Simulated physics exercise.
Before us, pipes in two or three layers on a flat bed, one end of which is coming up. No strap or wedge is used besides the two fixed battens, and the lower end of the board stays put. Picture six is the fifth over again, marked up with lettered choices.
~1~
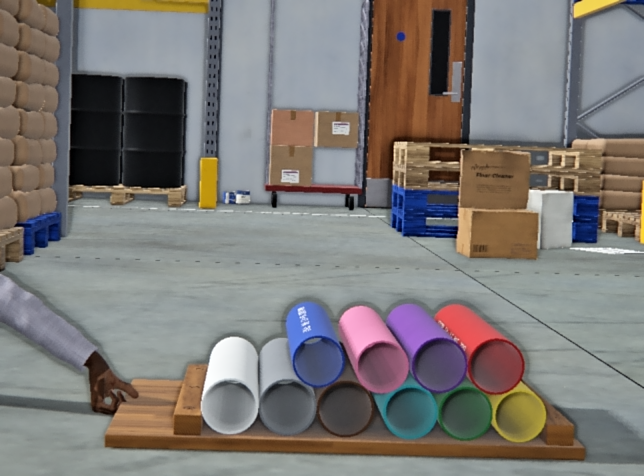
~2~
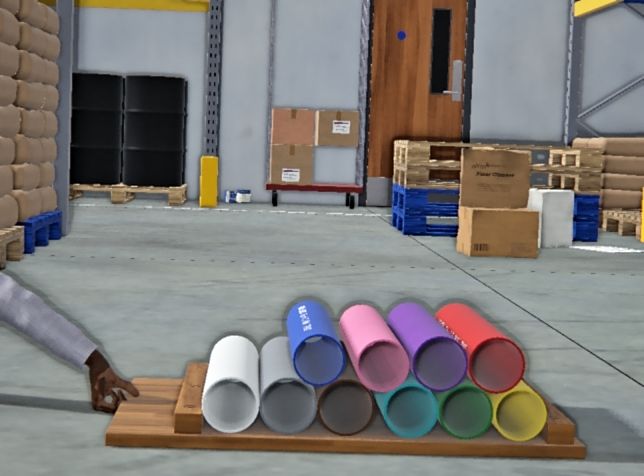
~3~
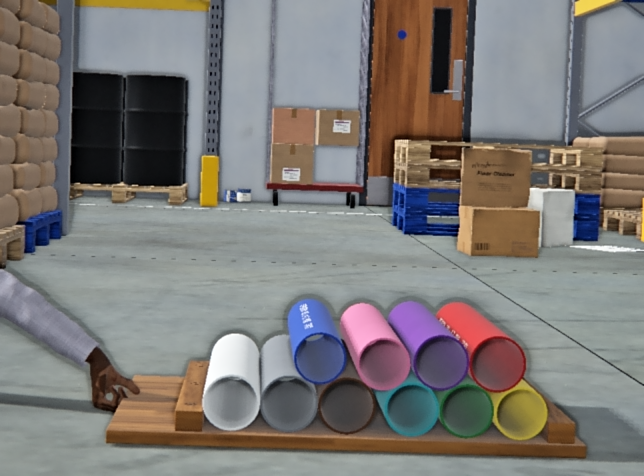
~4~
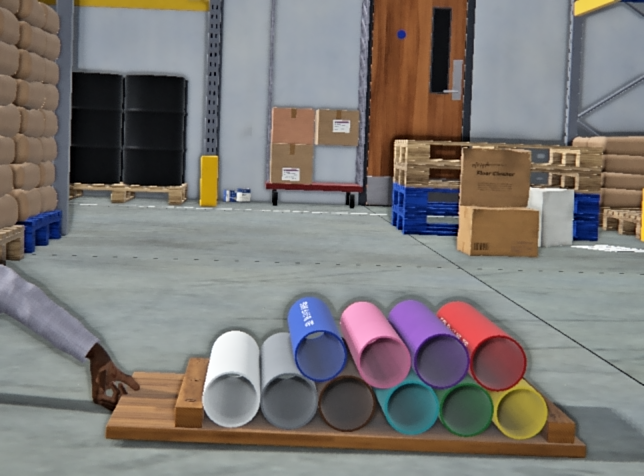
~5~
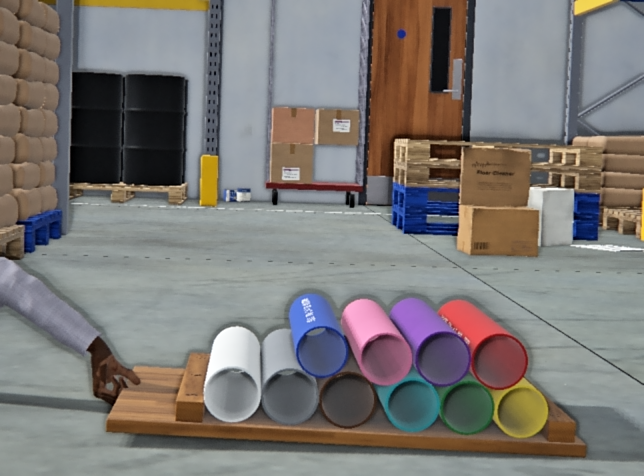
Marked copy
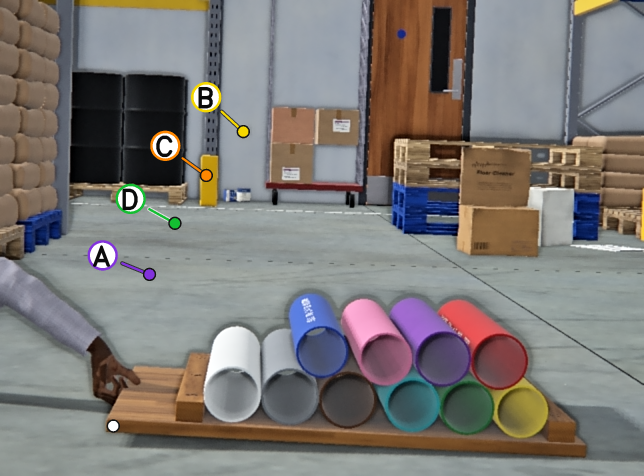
Colored pipes lie stacked in two layers on a wooden board on the grey floor of a warehouse, seen level from the front by a still camera. White, grey, brown, teal, green and yellow sit below blue, pink, purple and red, with pallets, boxes and a wooden door behind. A hand at the left raises the board's end very slightly, the pipes barely shifting with it.
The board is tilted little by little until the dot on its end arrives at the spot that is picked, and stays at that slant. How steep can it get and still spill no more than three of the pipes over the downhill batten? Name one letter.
Mark D is as high as it can go.
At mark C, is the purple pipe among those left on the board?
No.
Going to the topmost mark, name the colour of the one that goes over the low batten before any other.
It is the red one.
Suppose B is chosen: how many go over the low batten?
At B the number is four.
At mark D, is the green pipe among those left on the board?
The green pipe: Yes.
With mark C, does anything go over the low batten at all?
Yes, at C.
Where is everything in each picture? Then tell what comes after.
The first picture shows blue pipe (318, 361); purple pipe (440, 365); pink pipe (382, 366).
The second picture shows pink pipe (382, 365); red pipe (497, 365).
The third picture shows board (339, 404); white pipe (231, 402); grey pipe (289, 404); purple pipe (441, 362).
The fourth picture shows board (339, 402); white pipe (231, 399); grey pipe (289, 401); green pipe (467, 410).
The fifth picture shows board (340, 398); white pipe (232, 394); grey pipe (290, 397).
On the marked copy, A at (149, 274); B at (243, 132); C at (206, 176); D at (175, 223); the white dot at (113, 426).
Following D. Soon after the start, board at 17°.
Later, board at 27°.
In the end, board at 27°, two over the low batten (purple, red).
As for the rest, A none over the low batten; B four over the low batten (blue, purple, pink, red); C four over the low batten (blue, purple, pink, red).
